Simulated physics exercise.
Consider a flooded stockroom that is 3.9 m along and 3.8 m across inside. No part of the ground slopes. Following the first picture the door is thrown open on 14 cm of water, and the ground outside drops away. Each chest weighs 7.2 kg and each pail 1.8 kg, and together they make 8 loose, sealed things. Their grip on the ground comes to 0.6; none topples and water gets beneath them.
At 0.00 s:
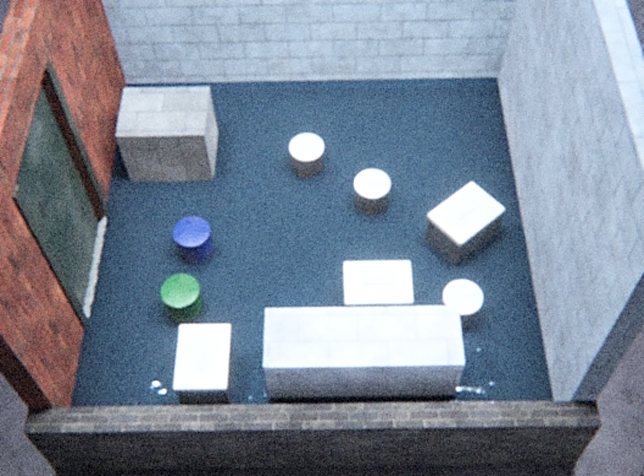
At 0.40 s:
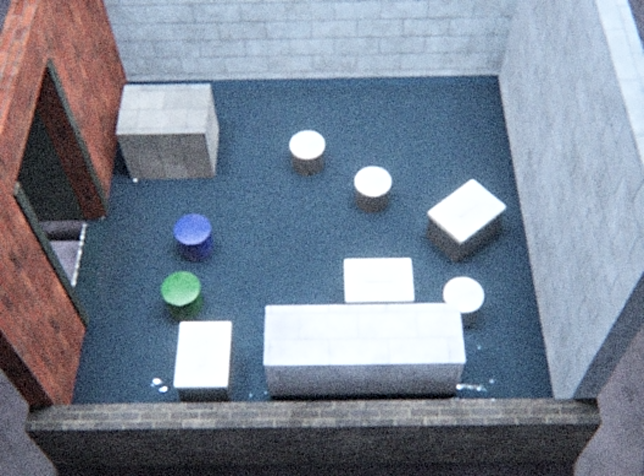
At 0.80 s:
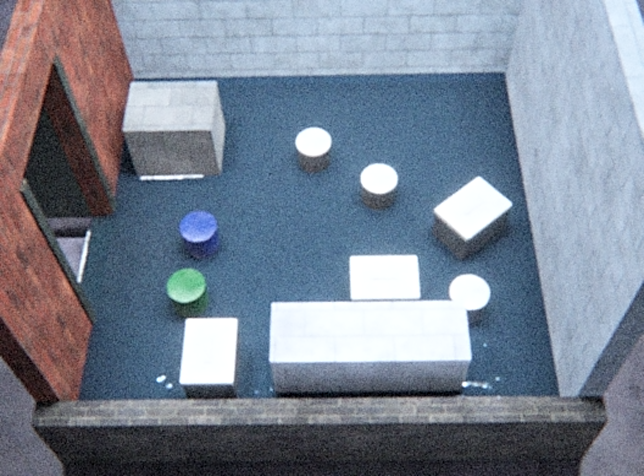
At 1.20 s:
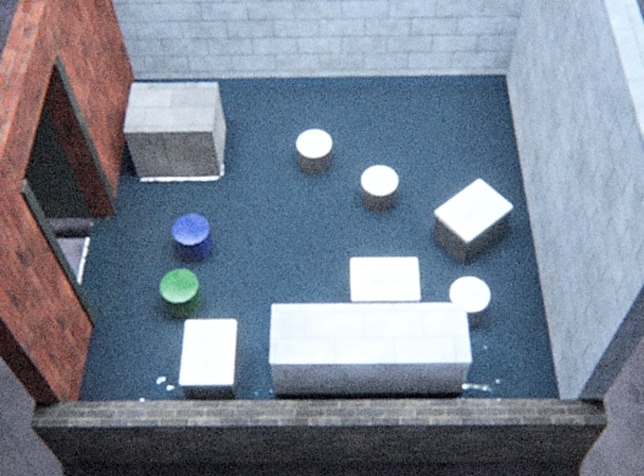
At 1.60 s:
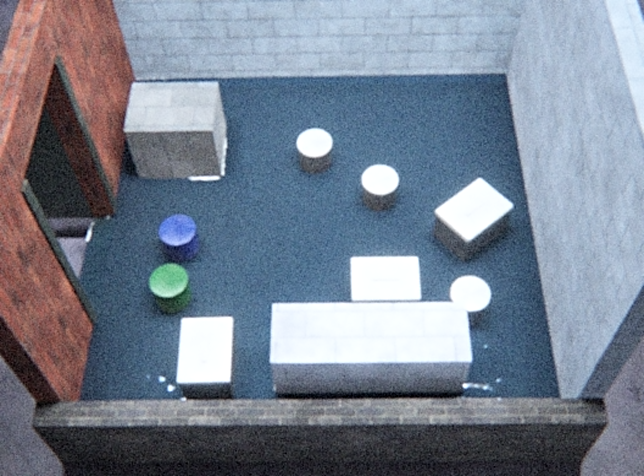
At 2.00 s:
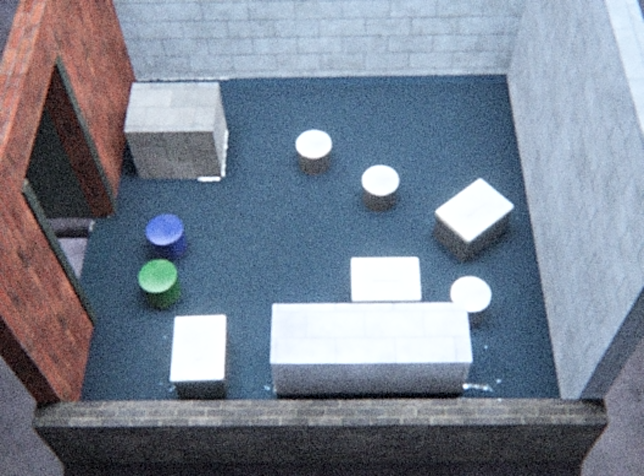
The door in the left brick wall opened, and then the blue and green round objects drifted slowly left toward the doorway, while the white box nearest them shifted slightly left and everything else barely moved.
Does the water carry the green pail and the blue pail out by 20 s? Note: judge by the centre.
The green pail is carried out. The blue pail is carried out.
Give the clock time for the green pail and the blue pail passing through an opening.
3.5 and 3.5 s.
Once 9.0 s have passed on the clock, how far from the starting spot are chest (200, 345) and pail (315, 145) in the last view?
Taking them in order, the first is washed out and the second is 140 cm.
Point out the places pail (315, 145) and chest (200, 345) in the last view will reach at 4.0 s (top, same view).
Somewhere about (289, 159) and (159, 342).
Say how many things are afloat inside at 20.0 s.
I get 2.
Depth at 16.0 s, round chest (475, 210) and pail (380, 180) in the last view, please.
Depth approx. 7 cm / 7 cm.
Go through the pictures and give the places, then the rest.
The green pail at (180, 290) floats; the blue pail at (192, 231), afloat; about 1870 L in view; 0 of 8 have shifted, in the first picture.
The green pail at (181, 288) floats; the blue pail at (193, 229), afloat; about 1850 L in view; 0 of 8 have shifted, in the second picture.
The green pail at (186, 285) floats; the blue pail at (198, 226), afloat; 14 cm deep round most things; 0 of 8 have shifted, in the third picture.
The green pail at (179, 286), afloat, 7 cm from its start; the blue pail at (191, 229), afloat, 8 cm from its start; 14 cm deep round most things; 2 of 8 have shifted, in the fourth picture.
The green pail at (169, 280) floats, 18 cm from its start; the blue pail at (178, 230), afloat, 20 cm from its start; about 1780 L in view; 2 of 8 have shifted, in the fifth picture.
The green pail at (158, 276), afloat, 30 cm from its start; the blue pail at (165, 229) floats, 31 cm from its start; about 1750 L in view; 3 of 8 have shifted, in the sixth picture.
After 4.0 s the green pail has gone out; the blue pail has gone out; 2 of 8 are out; 6 afloat.
After 9.0 s the green pail has gone out; the blue pail has gone out; 3 of 8 are out; 5 afloat.
After 16.0 s the green pail has gone out; the blue pail has gone out; 5 of 8 are out; 3 afloat.
After 20.0 s the green pail has gone out; the blue pail has gone out; 6 of 8 are out; 2 afloat.
